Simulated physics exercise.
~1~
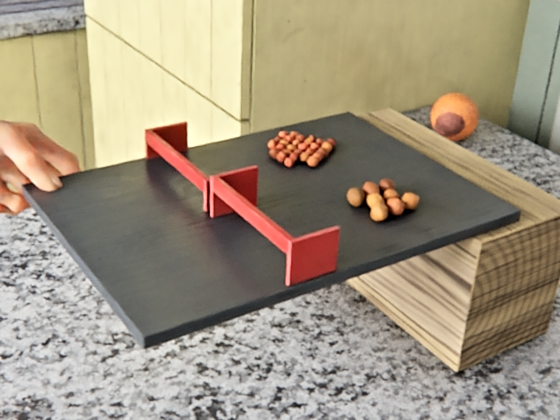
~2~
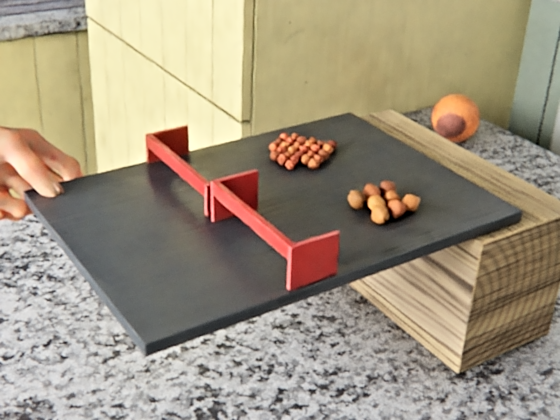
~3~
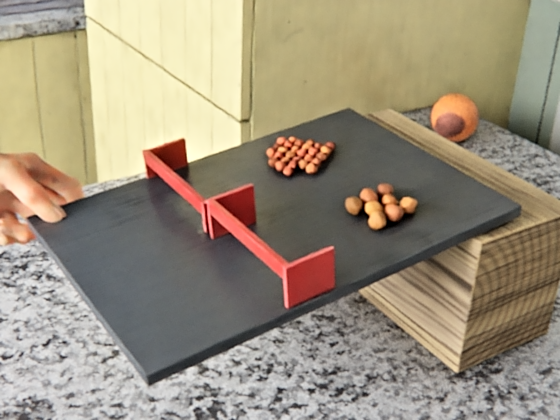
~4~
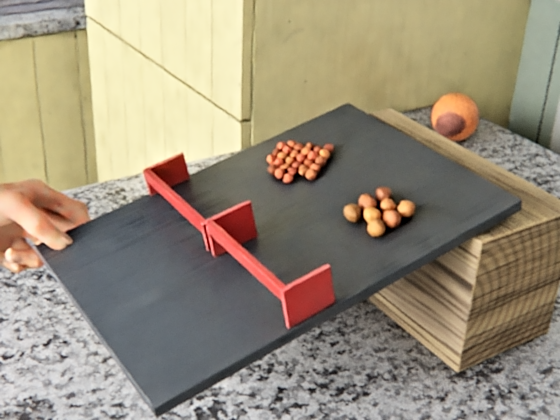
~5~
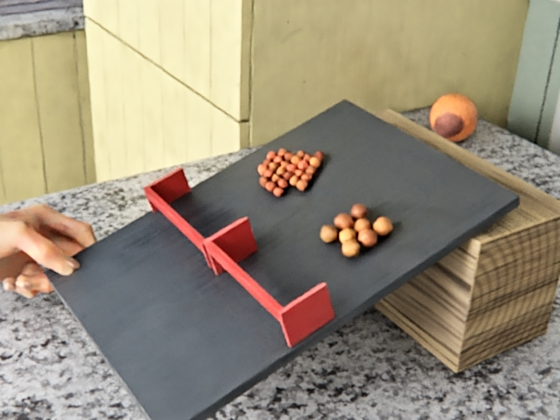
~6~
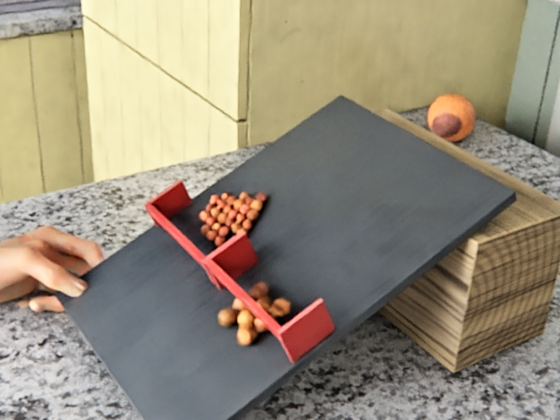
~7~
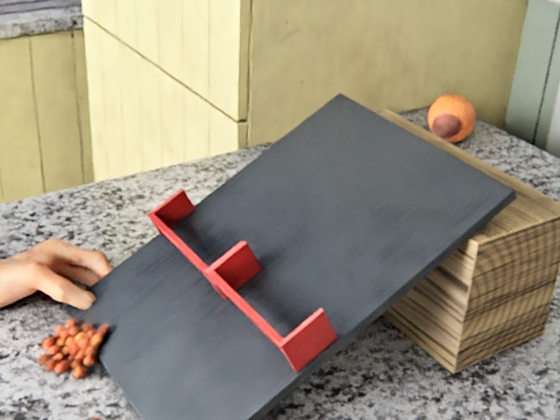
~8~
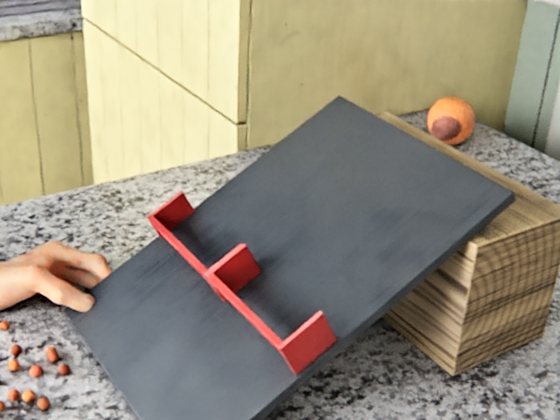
Dark board tilting steeply under a hand on a speckled counter, two heaps of brown balls rolling down past red bars.
